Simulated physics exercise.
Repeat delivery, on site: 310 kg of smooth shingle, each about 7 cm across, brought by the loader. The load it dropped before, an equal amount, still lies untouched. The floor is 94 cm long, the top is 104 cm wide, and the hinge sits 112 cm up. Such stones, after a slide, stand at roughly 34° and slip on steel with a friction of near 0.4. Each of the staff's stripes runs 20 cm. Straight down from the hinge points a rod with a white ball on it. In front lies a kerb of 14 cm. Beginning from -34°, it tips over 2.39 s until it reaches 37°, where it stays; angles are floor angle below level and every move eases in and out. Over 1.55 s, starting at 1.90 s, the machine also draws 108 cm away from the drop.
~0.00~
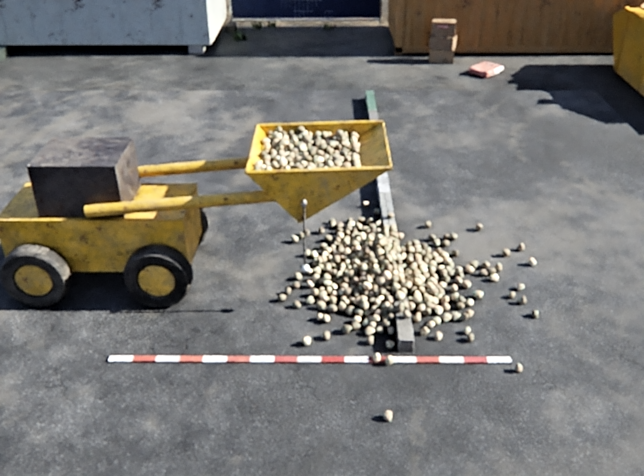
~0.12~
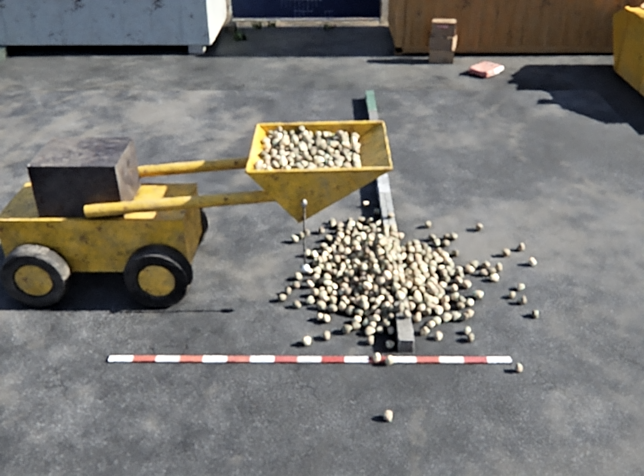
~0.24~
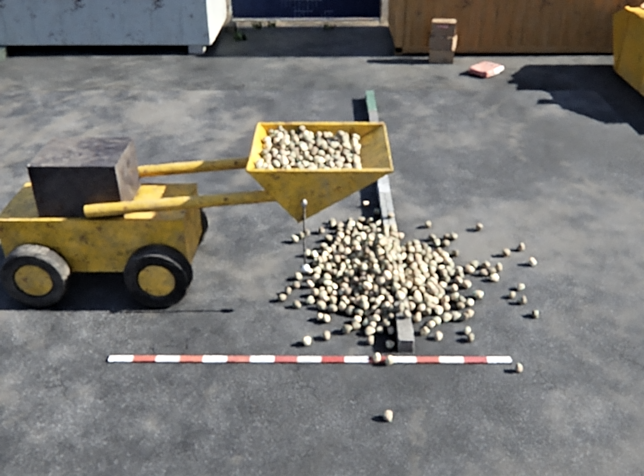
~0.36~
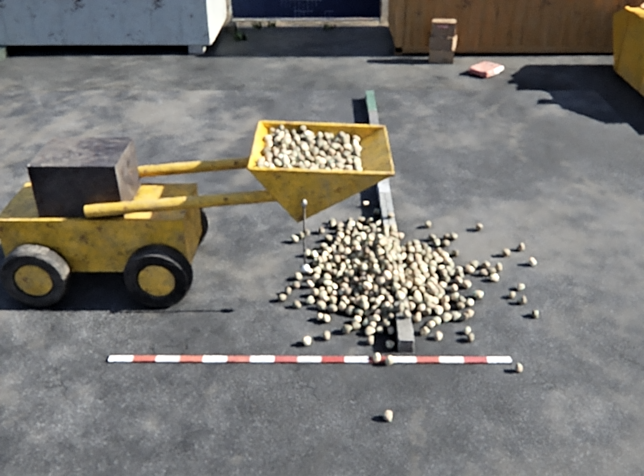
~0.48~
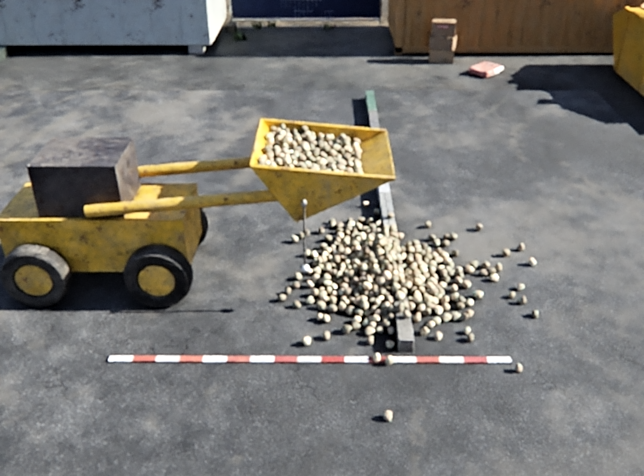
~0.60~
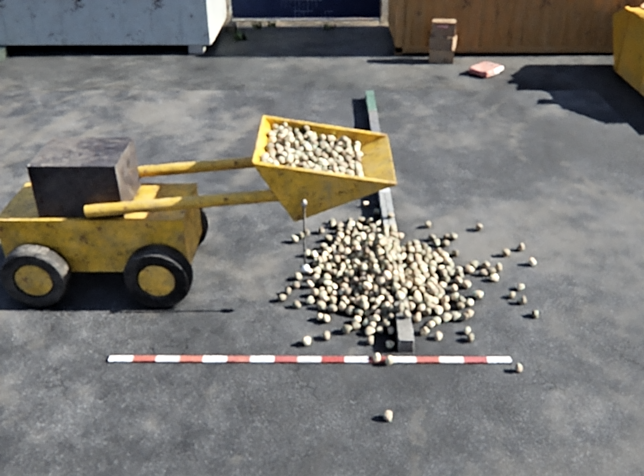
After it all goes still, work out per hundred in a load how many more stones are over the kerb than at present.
Around 43 stones per hundred.
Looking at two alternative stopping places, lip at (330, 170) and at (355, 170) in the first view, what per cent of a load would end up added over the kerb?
First place: Roughly 0 %; second place: Roughly 10 %.
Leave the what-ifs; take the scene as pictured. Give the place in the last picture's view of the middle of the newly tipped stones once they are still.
Centre: Approx. (380, 264).
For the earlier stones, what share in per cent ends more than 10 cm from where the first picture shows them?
The answer is about 15 per cent.
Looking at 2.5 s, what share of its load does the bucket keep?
Near 5 per cent of the load is held.
After 1.8 s the floor is at 26°; in per cent of one load, 94 in the bucket, 83 on this side of the kerb, 23 over the kerb; the foremost stones are at (518, 277).
After 2.5 s the floor is at 37°; in per cent of one load, 5 in the bucket, 135 on this side of the kerb, 59 over the kerb; the foremost stones are at (518, 277).
After 3.9 s the floor is at 37°; in per cent of one load, 0 in the bucket, 134 on this side of the kerb, 66 over the kerb; the foremost stones are at (534, 286).
After 6.4 s the floor is at 37°; in per cent of one load, 0 in the bucket, 134 on this side of the kerb, 66 over the kerb; the foremost stones are at (534, 286). Net gain over the kerb, 43.
